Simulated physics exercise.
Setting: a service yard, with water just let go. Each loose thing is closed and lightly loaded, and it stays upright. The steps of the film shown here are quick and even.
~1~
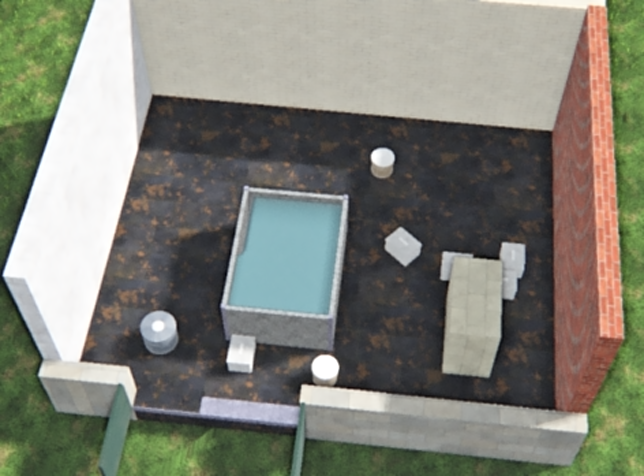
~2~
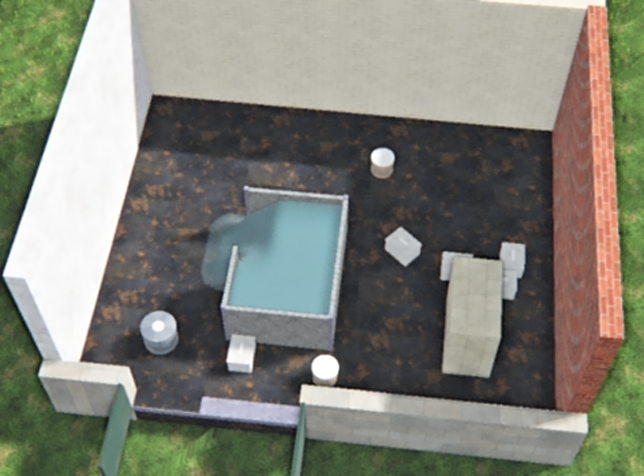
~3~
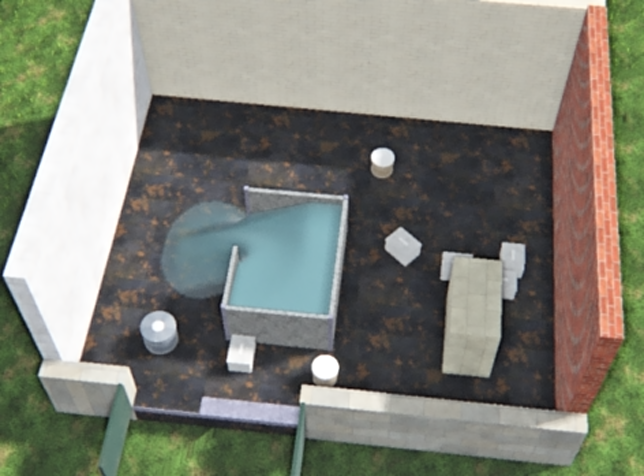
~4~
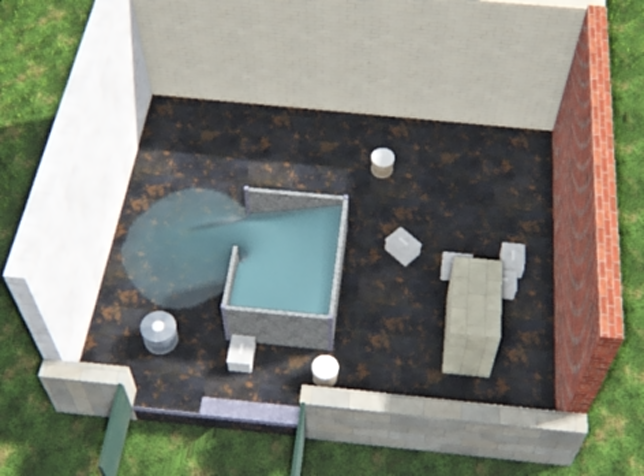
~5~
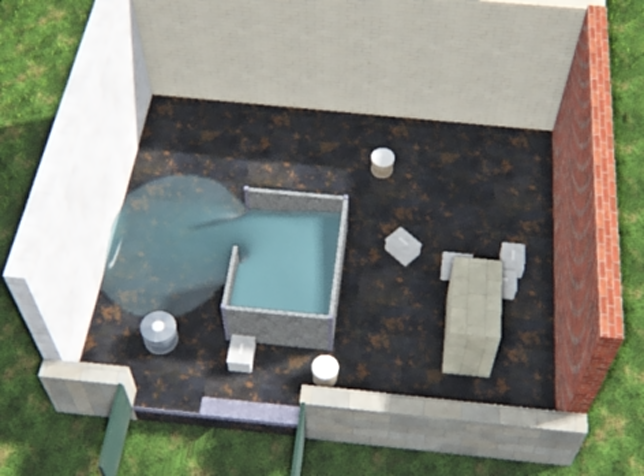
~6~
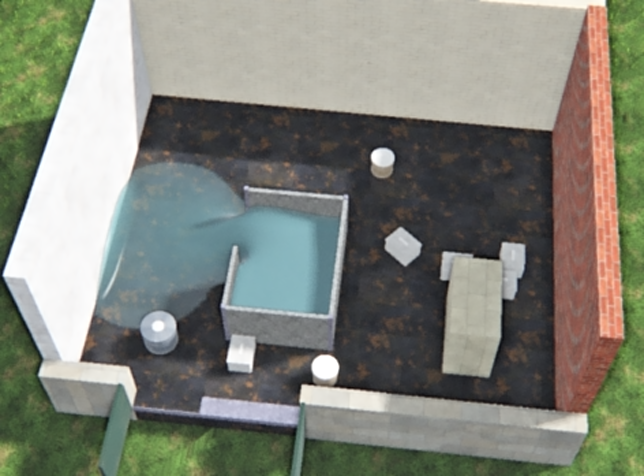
In a walled yard, water pours from a tank's left side and spreads to the white wall.
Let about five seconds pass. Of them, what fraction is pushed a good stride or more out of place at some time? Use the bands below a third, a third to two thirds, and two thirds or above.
It falls a third to two thirds.
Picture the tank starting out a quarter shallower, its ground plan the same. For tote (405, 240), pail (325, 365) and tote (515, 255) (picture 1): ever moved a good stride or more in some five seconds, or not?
Taking them as listed - a shorter distance for the first, a shorter distance for the second, a shorter distance for the third.
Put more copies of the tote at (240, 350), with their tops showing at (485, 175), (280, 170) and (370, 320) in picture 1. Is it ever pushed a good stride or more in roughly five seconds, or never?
So, in order, the copies go nowhere much, nowhere much, nowhere much.
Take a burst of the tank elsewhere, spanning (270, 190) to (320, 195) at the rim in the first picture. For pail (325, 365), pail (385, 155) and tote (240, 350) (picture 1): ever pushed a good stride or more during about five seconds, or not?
Result per item - short of that distance / displaced that far / short of that distance.
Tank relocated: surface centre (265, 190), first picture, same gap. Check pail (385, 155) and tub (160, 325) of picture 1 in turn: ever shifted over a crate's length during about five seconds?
Respectively: Got displaced that much and got displaced that much.
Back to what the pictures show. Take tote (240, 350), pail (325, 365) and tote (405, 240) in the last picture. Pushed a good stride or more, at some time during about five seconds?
In the order given: Covered the distance, covered the distance, fell short.
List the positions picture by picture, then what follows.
A tub at (158, 326), on the bottom; a tote at (513, 256), on the bottom; 0 of 8 have shifted, in the first picture.
A tub at (158, 326), on the bottom; a tote at (513, 256), on the bottom; 0 of 8 have shifted, in the second picture.
A tub at (158, 326), on the bottom; a tote at (513, 256) rests on the ground; 0 of 8 have shifted, in the third picture.
A tub at (158, 326) rests on the ground; a tote at (513, 256) rests on the ground; 0 of 8 have shifted, in the fourth picture.
A tub at (158, 326), on the bottom; a tote at (513, 256), on the bottom; 0 of 8 have shifted, in the fifth picture.
A tub at (158, 326) rests on the ground; a tote at (513, 256) rests on the ground; 0 of 8 have shifted, in the sixth picture.
A moment on, 0 of 8 are well off their spots; 0 afloat.
Next, 0 of 8 are well off their spots; 0 afloat.
Later, 2 of 8 are well off their spots; 0 afloat.
In the end, 4 of 8 are well off their spots, and 4 have been at some point; 1 afloat.
